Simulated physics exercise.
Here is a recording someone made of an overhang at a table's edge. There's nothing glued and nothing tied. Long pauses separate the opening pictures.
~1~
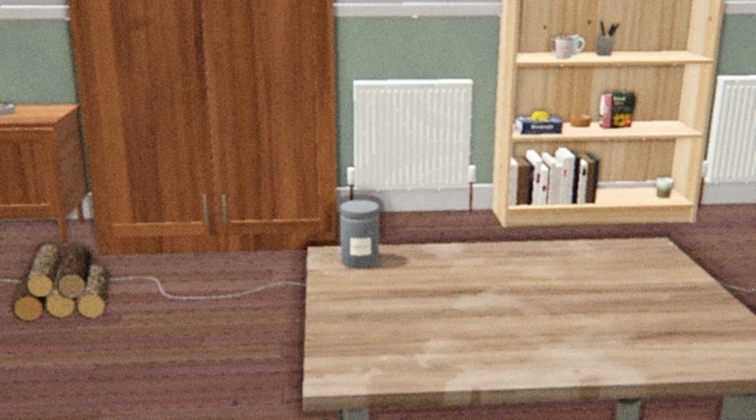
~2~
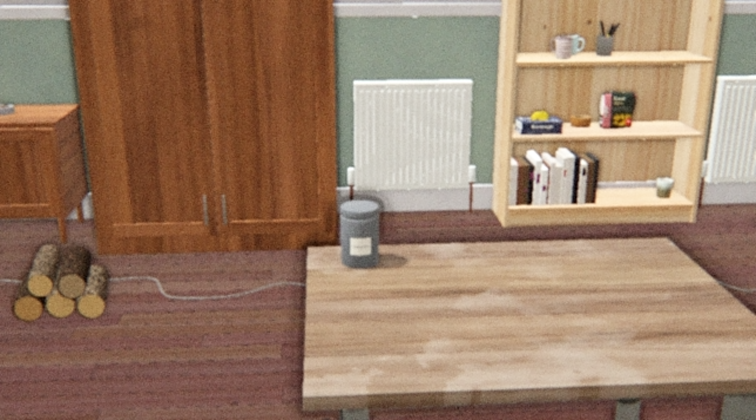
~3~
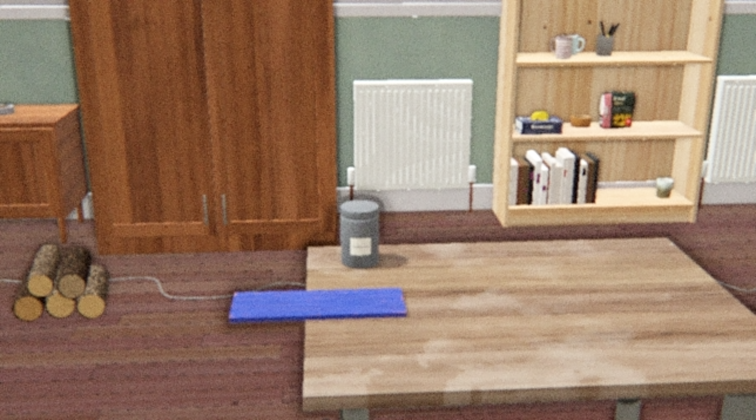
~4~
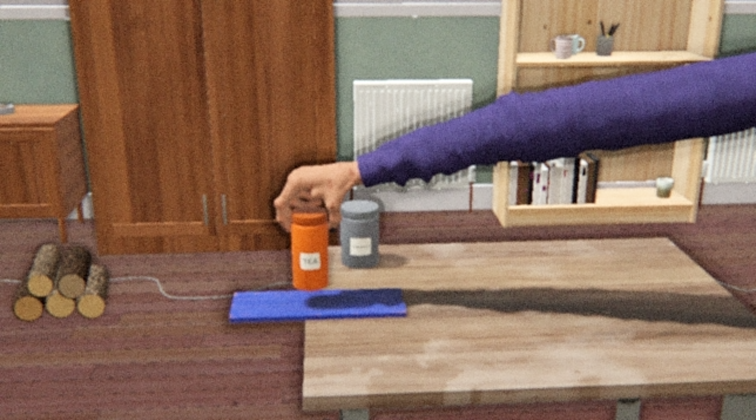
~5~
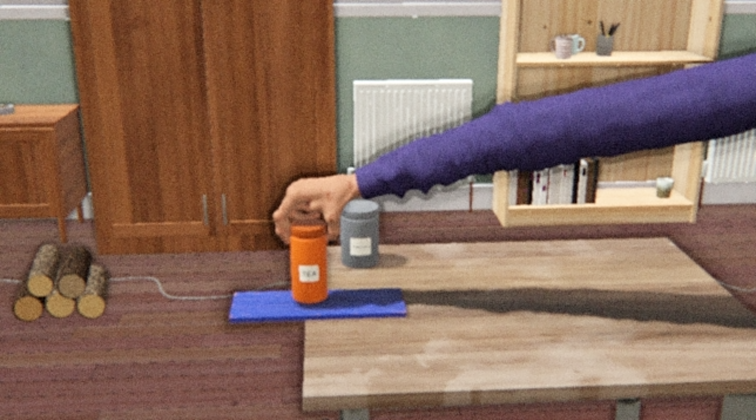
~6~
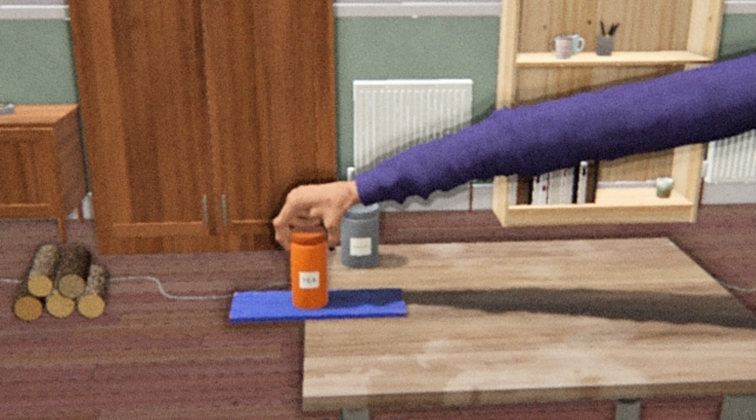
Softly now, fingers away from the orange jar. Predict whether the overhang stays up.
It stays there.
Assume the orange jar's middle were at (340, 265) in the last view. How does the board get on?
Outcome: Stable.
Then, 0.30 s past the last view, nothing moves.
Then, 0.70 s past the last view, orange jar resting near (309, 267).
Finally, all 3 still in place. Final places as the last picture's camera would see them, orange jar near (309, 267). The board holds.
